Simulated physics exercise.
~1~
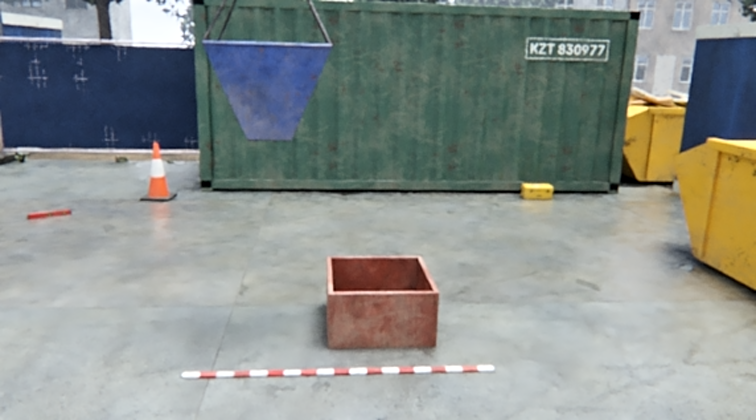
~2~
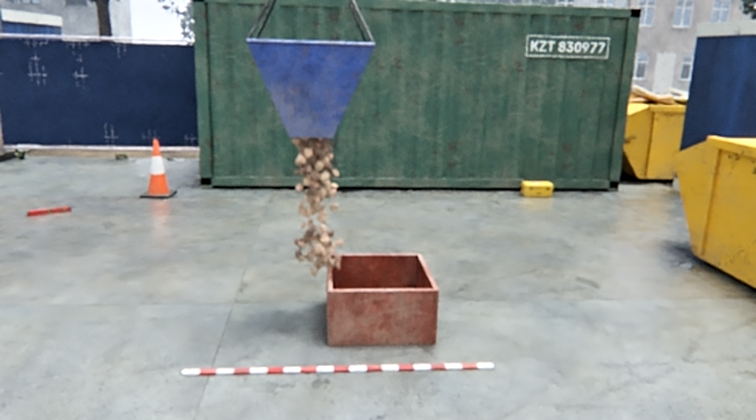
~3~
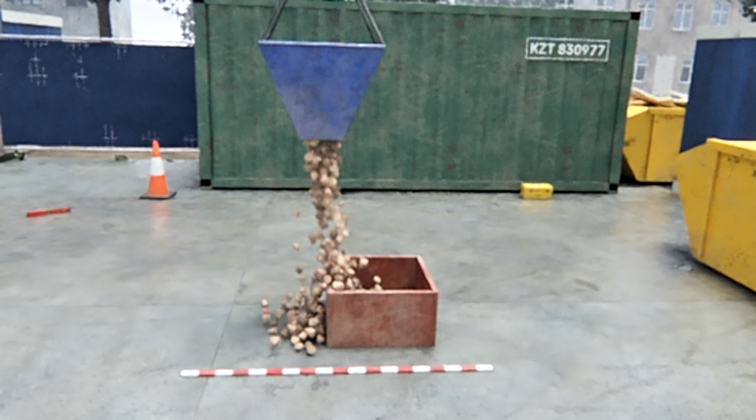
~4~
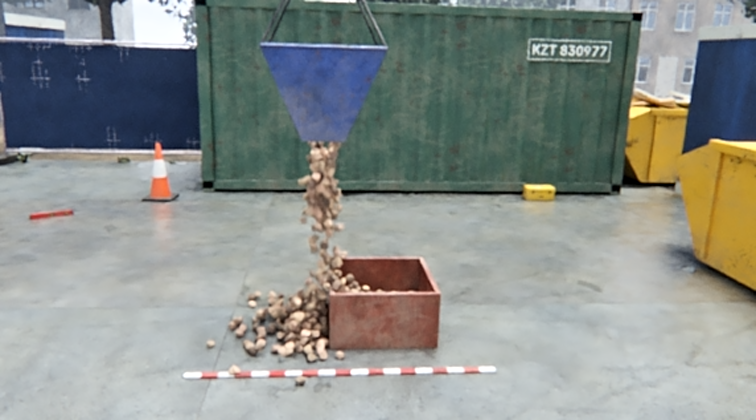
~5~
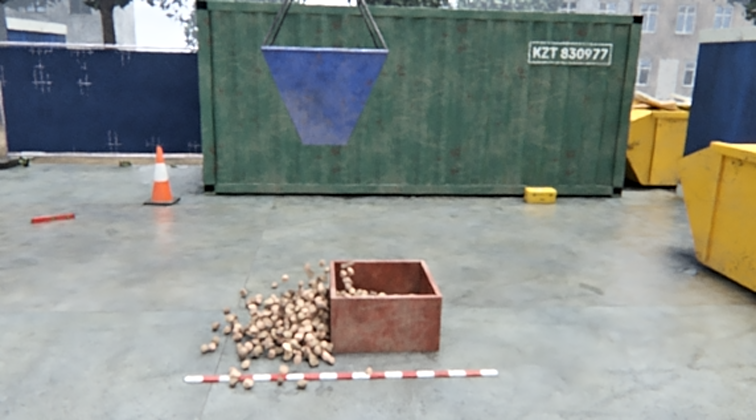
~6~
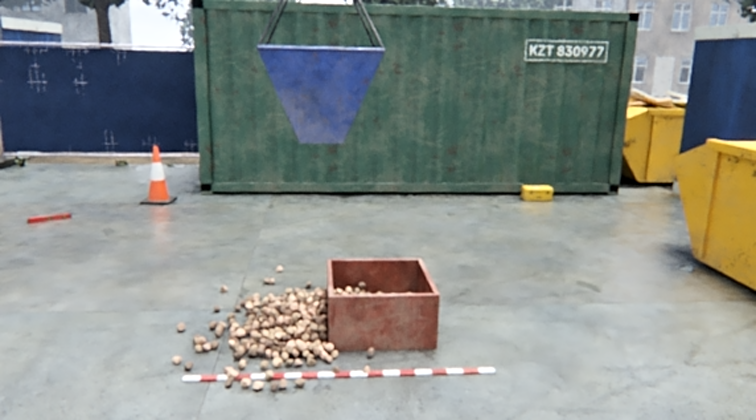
Blue skip hanging from a crane moves right, pouring stones that mostly pile up left of a red bin, some landing inside.
